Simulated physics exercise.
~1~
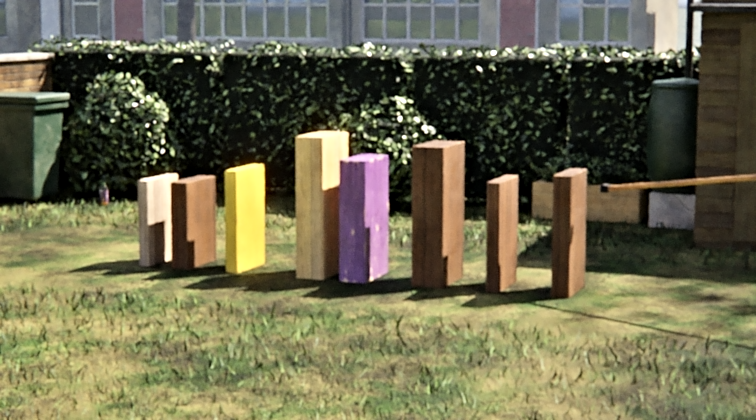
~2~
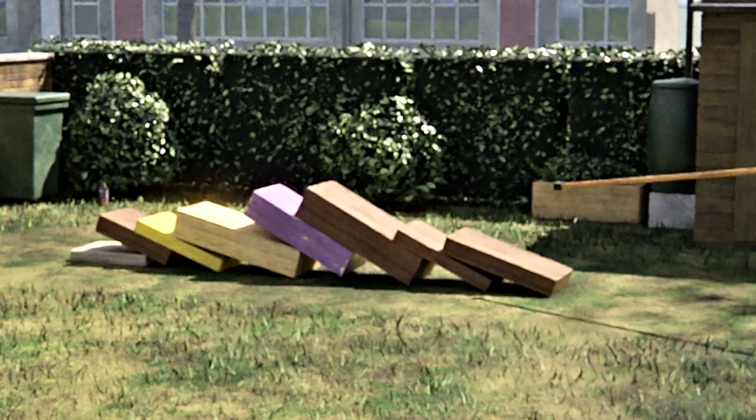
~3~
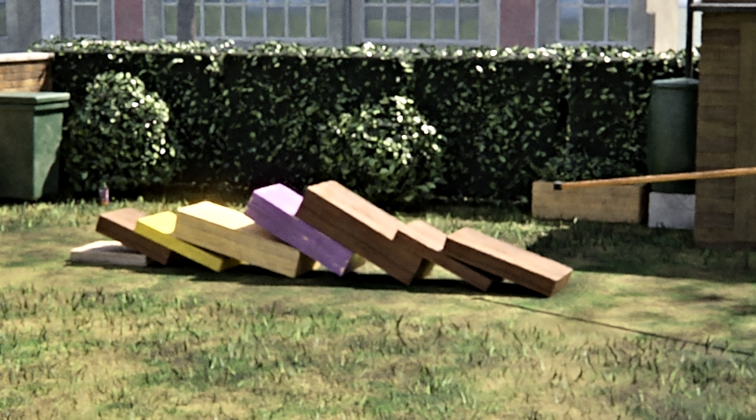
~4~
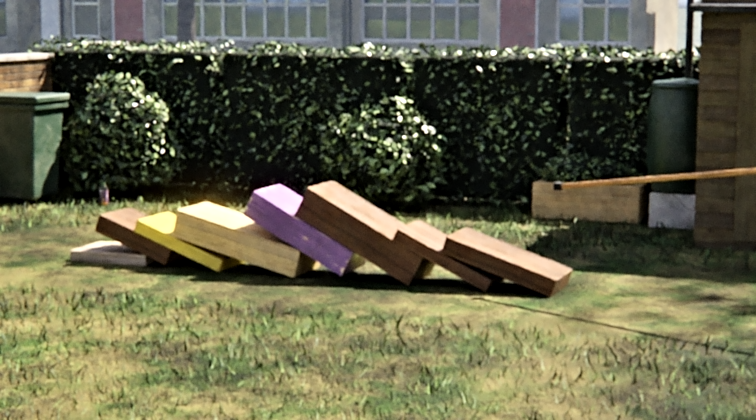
A row of eight upright wooden boards, including a purple one and a yellow one, toppled leftward across the lawn as a pole moved in from the right, and they all ended up down, leaning over one another in a still, slanted line.
